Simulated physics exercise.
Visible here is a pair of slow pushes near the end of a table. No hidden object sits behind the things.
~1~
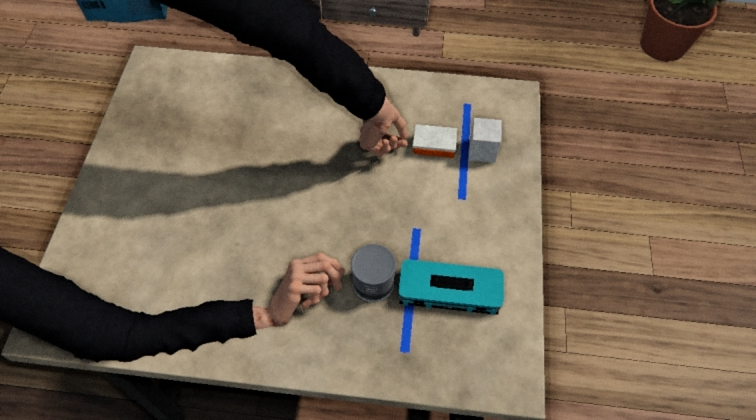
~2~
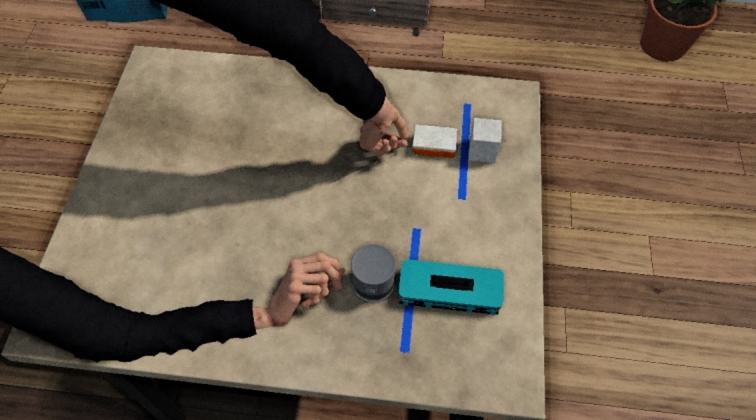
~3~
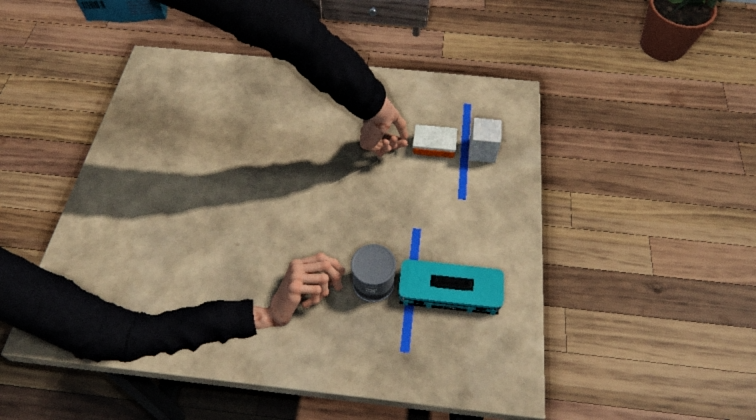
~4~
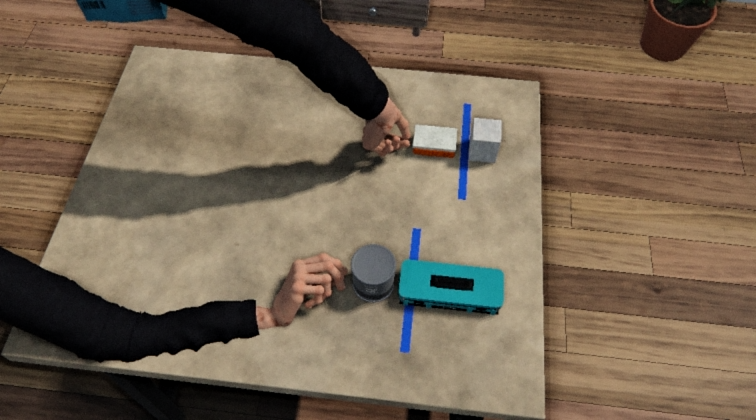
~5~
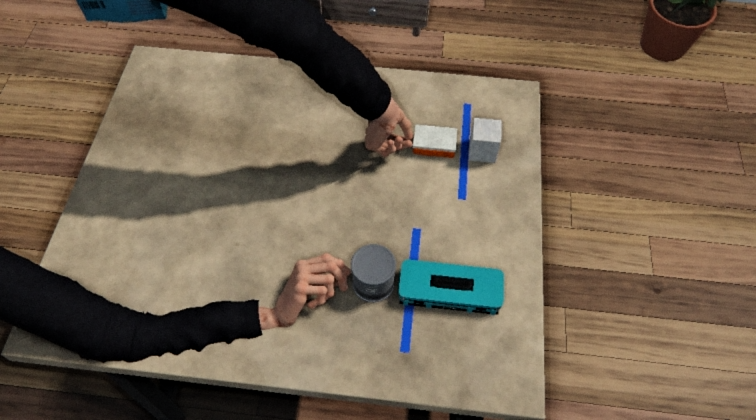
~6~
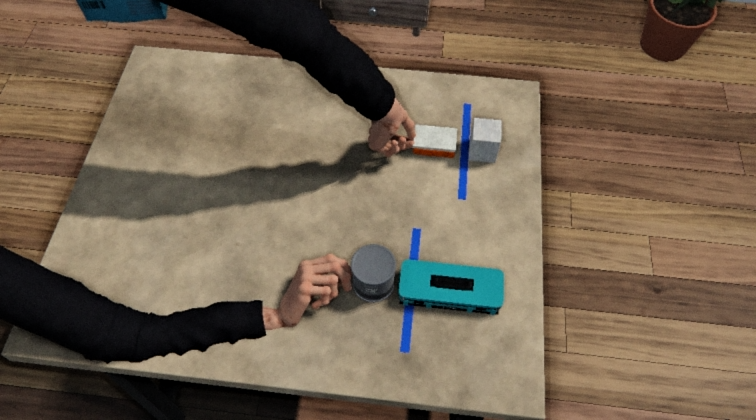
Two hands inching right toward a grey tin and an orange-and-white block on a table, the objects staying still beside blue lines.
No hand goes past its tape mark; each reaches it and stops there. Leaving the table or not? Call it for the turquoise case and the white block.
Turquoise case - on the table; white block - on the table.
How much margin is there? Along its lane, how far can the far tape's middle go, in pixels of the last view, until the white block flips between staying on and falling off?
The switch comes after some 16 pixels of movement to the right.
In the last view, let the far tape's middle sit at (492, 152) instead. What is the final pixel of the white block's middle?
It finishes near (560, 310).
Then, 0.72 s past the last view, turquoise case travelled a little near (478, 290); white block travelled a little near (499, 142).
Finally, the turquoise case stays on the table, near (511, 294); the white block stays on the table, near (529, 145).
